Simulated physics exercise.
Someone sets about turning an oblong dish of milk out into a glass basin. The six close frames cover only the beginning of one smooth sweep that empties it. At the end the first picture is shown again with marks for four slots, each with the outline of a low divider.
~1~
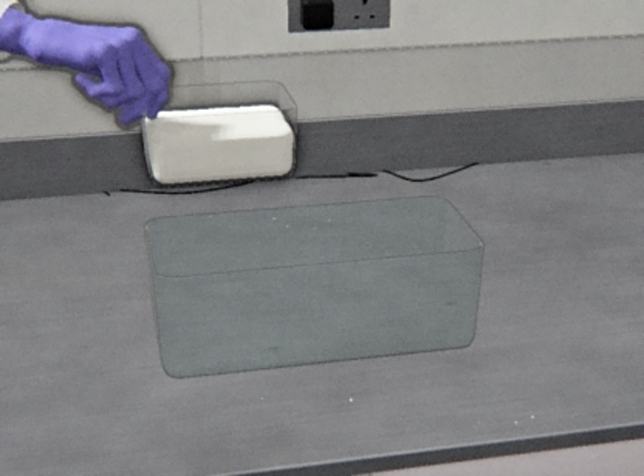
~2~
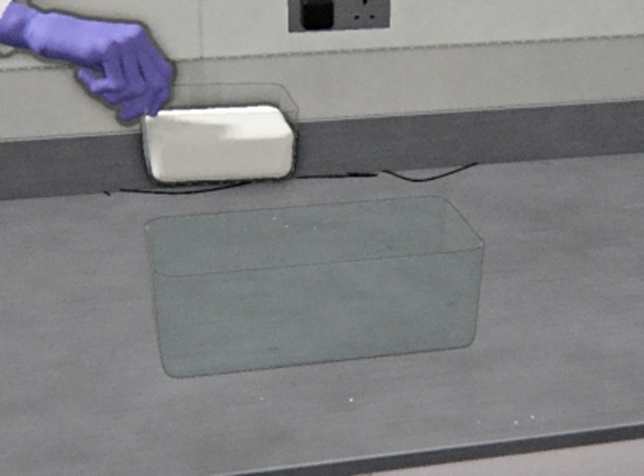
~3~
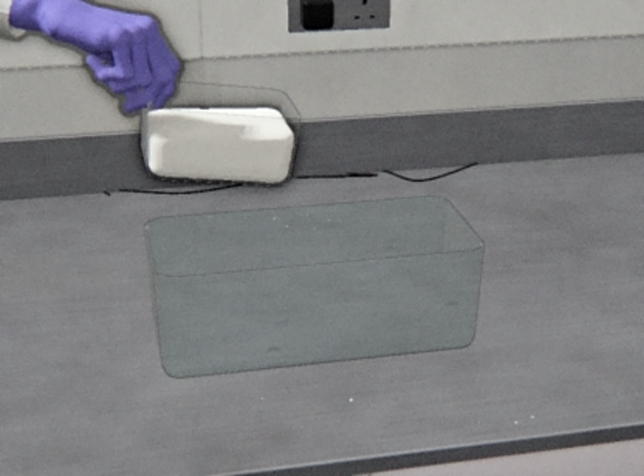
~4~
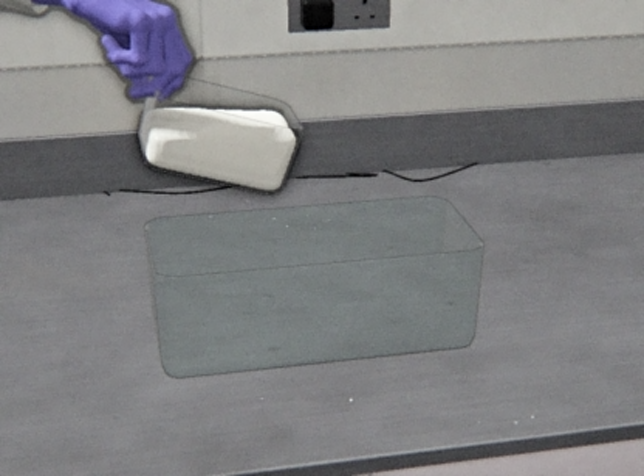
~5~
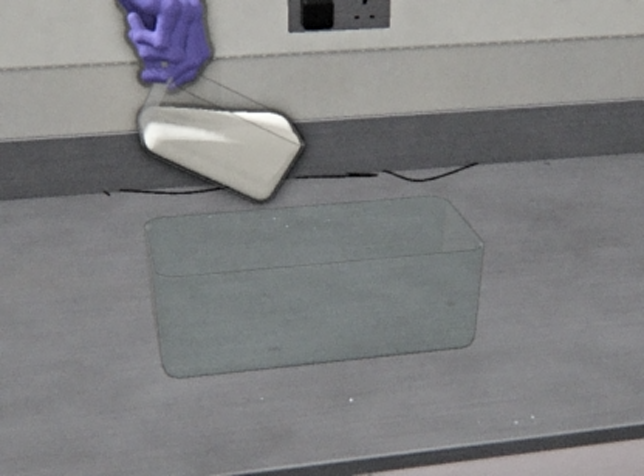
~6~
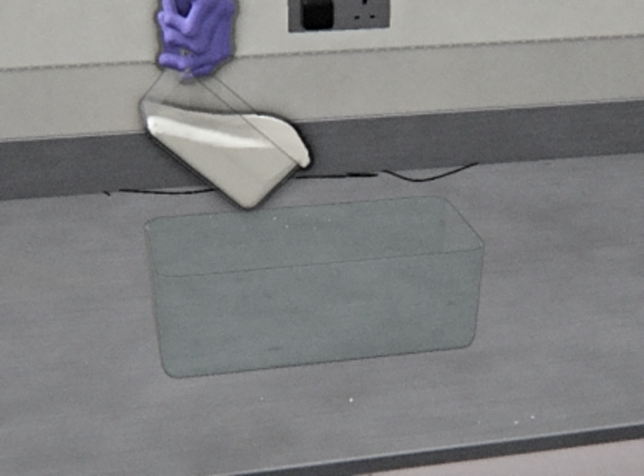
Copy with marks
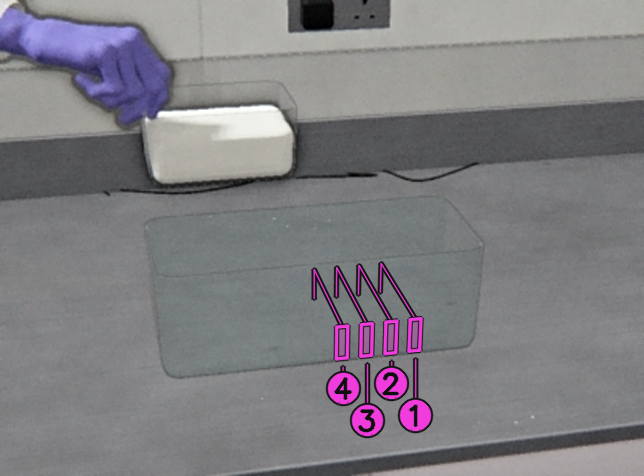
White liquid in a clear oblong dish tilting rightward as a purple-gloved hand lifts its left end behind a glass basin.
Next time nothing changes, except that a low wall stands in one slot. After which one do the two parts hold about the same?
Use slot 4.
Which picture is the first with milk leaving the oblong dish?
Picture 6.
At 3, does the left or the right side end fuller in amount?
The left one.
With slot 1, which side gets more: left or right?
The left one.
On the marked copy, 1 at (415, 359); 2 at (391, 361); 3 at (367, 364); 4 at (343, 366).
With 1, about 84 % ends left of the wall and 12 % right of it; 4 % is lost outside.
With 2, about 84 % ends left of the wall and 14 % right of it.
With 3, about 77 % ends left of the wall and 17 % right of it; 5 % is lost outside.
With 4, about 48 % ends left of the wall and 51 % right of it.
